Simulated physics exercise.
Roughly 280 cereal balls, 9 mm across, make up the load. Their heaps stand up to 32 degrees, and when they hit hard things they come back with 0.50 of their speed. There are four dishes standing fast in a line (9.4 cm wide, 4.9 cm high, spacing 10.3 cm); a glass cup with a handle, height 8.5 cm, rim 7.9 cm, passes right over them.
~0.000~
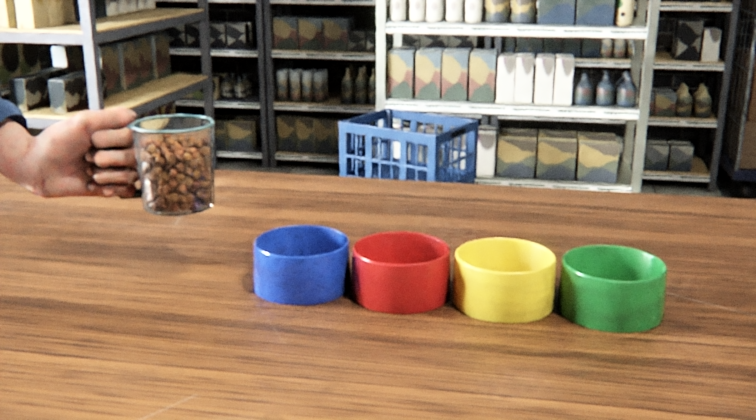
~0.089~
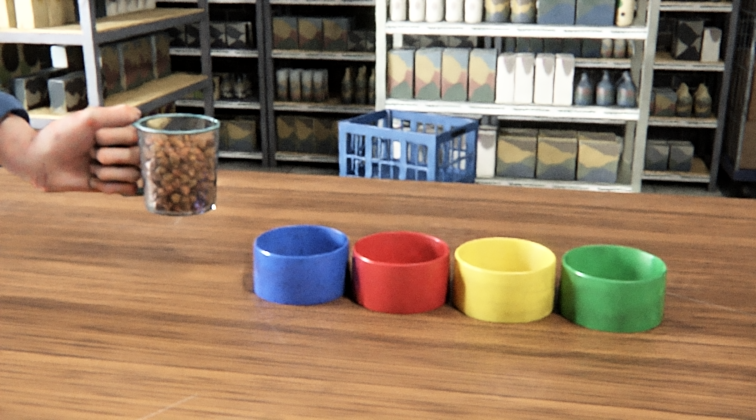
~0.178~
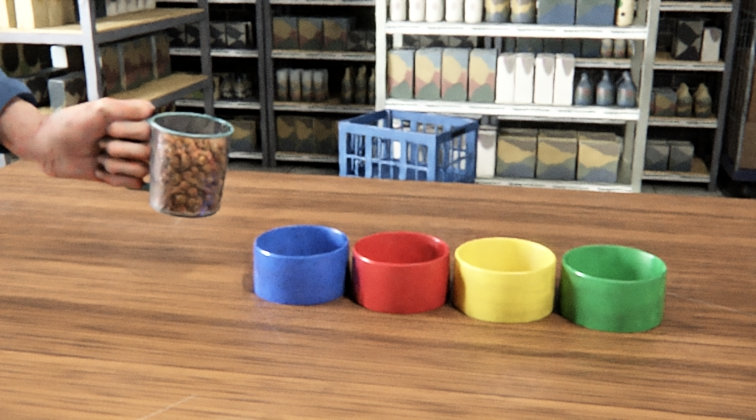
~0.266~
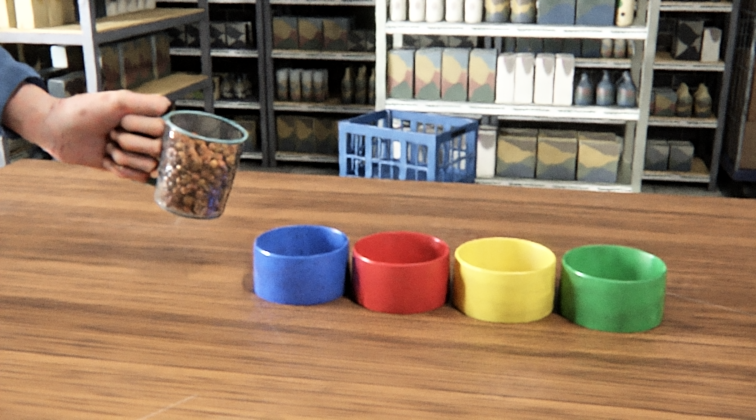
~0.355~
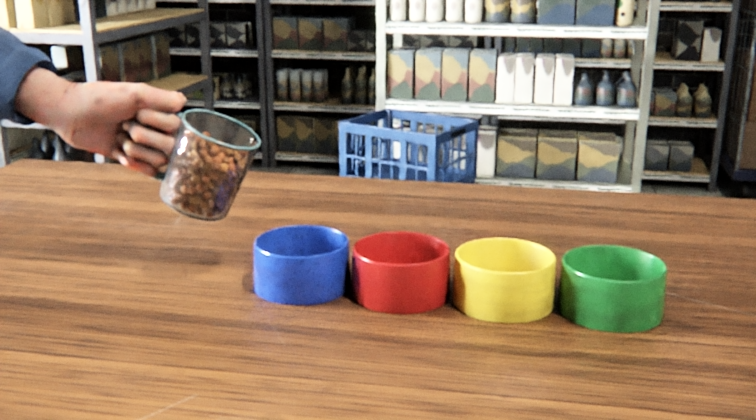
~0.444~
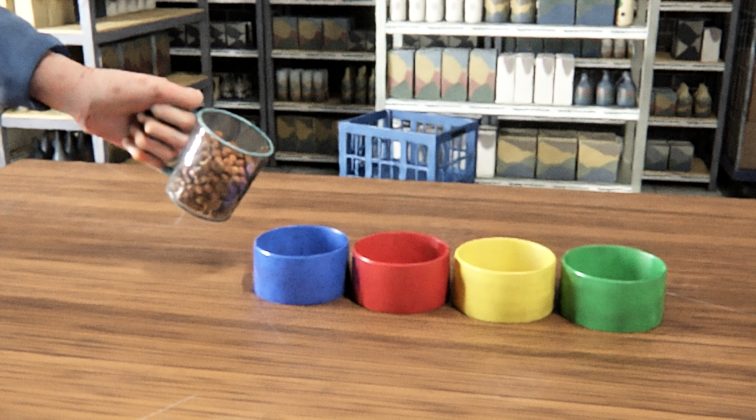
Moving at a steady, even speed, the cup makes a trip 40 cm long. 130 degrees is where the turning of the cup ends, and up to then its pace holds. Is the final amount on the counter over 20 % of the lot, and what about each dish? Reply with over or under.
Red dish over, blue dish under, green dish under, yellow dish under, counter under.
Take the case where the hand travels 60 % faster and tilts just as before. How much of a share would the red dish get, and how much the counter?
Shares: Red 0, counter 0.
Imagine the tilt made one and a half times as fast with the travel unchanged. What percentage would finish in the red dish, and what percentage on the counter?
Then red 10 and counter 20.
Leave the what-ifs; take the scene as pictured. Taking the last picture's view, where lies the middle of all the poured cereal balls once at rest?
Roughly pixel (404, 270).
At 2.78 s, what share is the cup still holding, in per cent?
I reckon around 0 per cent.
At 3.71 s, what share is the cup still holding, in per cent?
I'd say close to 0 per cent.
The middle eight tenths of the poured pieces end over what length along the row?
About 5 cm.
Then, at 1.85 s, tilt 130 degrees; cup holds 0 %, red 100 %.
After 2.78 s, tilt 130 degrees; cup holds 0 %, red 100 %.
After 3.71 s, tilt 130 degrees; cup holds 0 %, red 100 %.
By 4.0 s all is still; red 100 %, blue 0 %, green 0 %, yellow 0 %, counter 0 %.
